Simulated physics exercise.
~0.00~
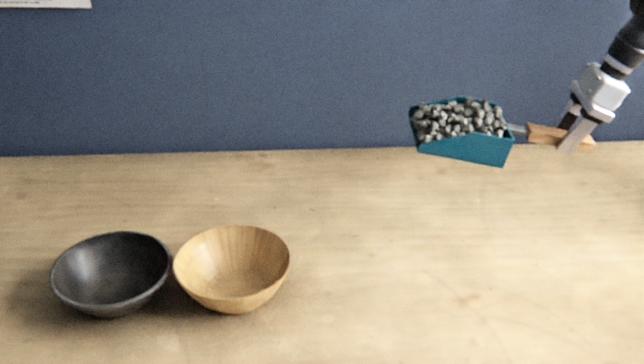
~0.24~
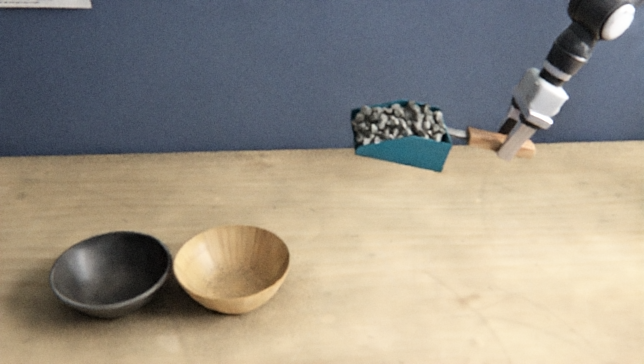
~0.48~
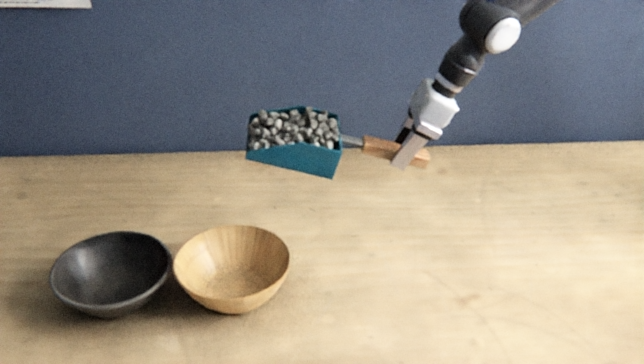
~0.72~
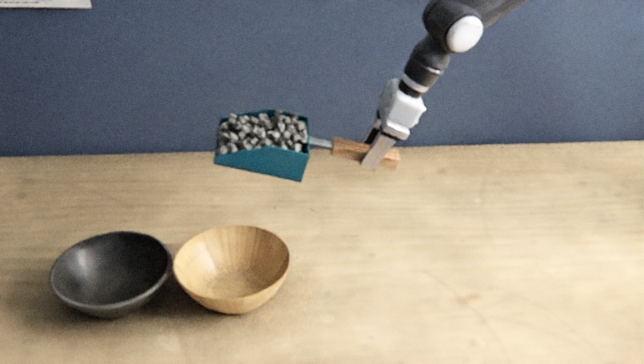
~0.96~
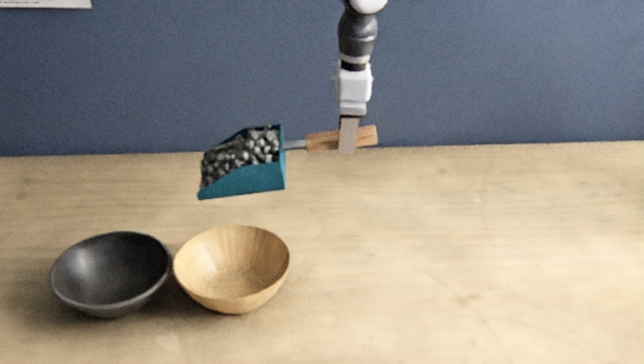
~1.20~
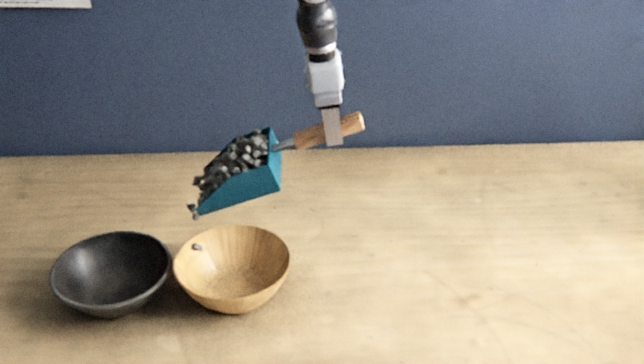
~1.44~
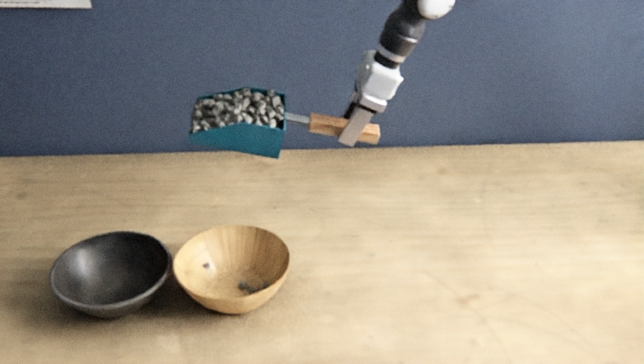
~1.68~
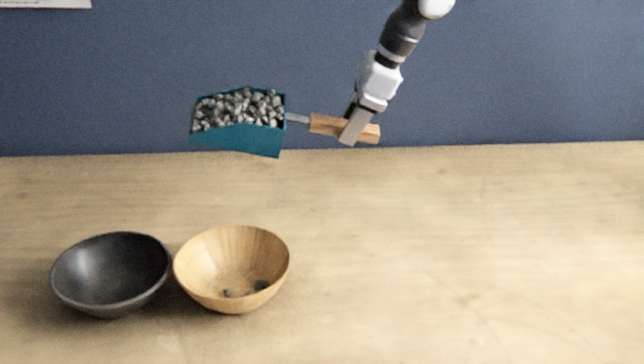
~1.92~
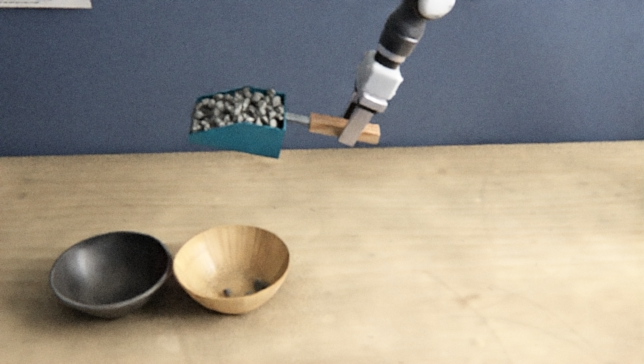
Robot arm carrying a teal scoop of pebbles left, tipping a few into the wooden bowl, then levelling and holding still.
